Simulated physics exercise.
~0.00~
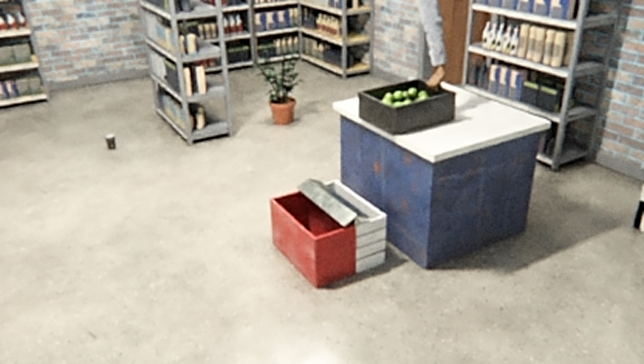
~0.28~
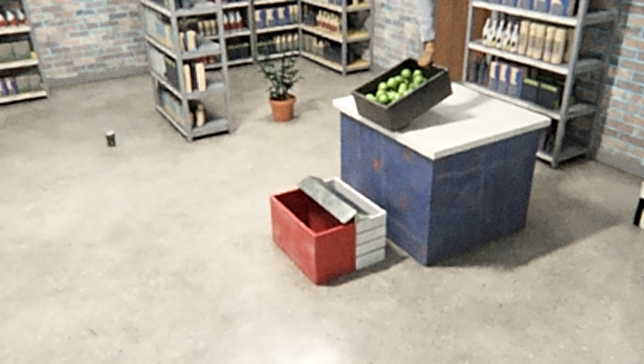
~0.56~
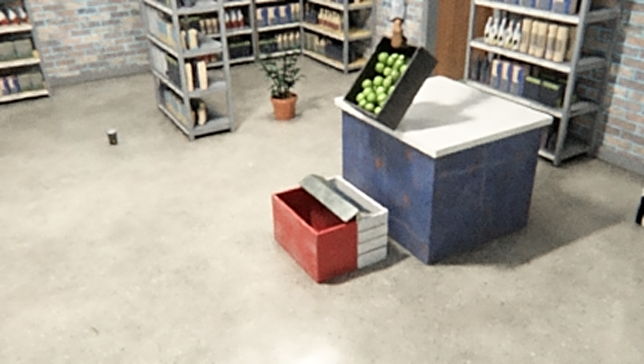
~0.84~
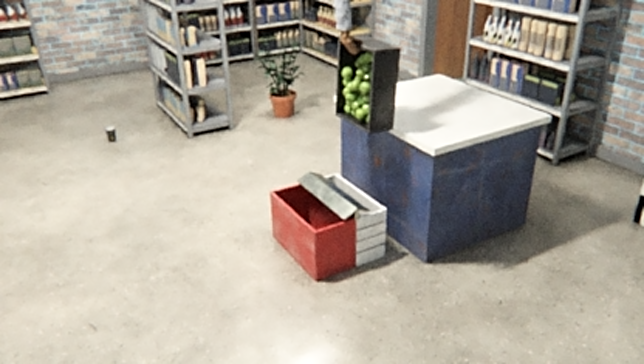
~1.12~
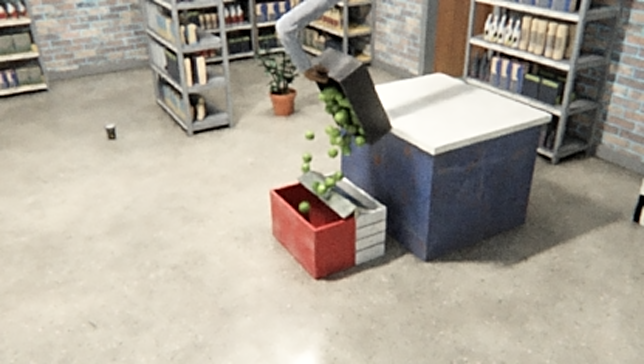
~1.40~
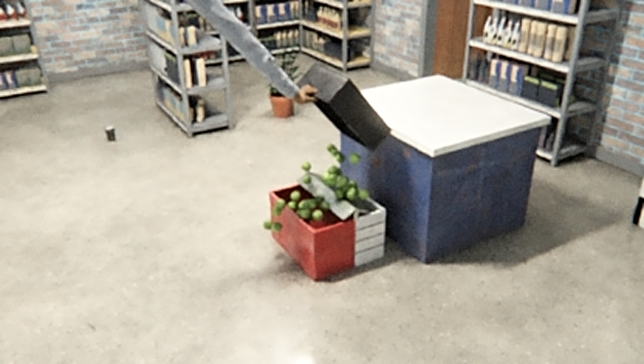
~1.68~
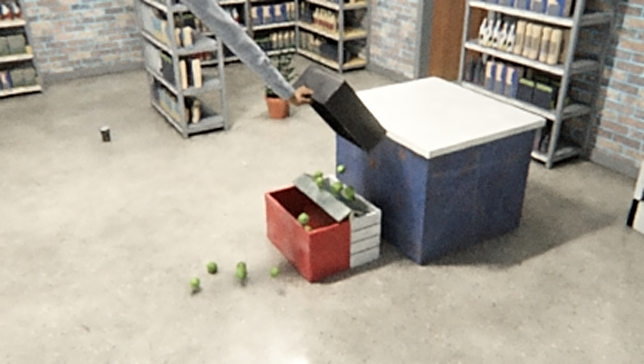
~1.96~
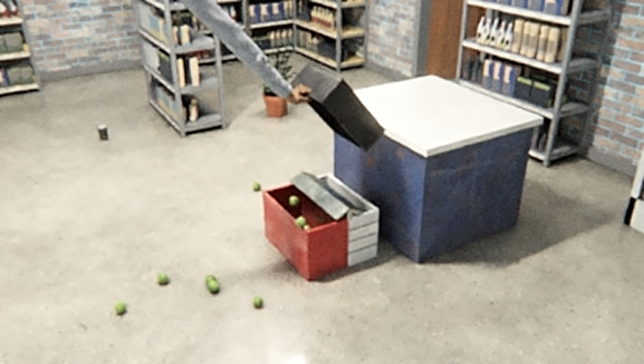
An arm in a grey-blue sleeve reaches to a black crate of green apples on a blue bench with a white top, seen from above in a shop with shelves, brick walls and a potted plant. On the floor to the left of the bench stand a red bin and a white box, with a grey ridge over the divide. The crate tilts leftward, rising onto its side, then tips past upright. Apples tumble out over the ridge and red bin. Finally the crate is held tipped while several apples roll left across the floor and a few still show at the red bin.
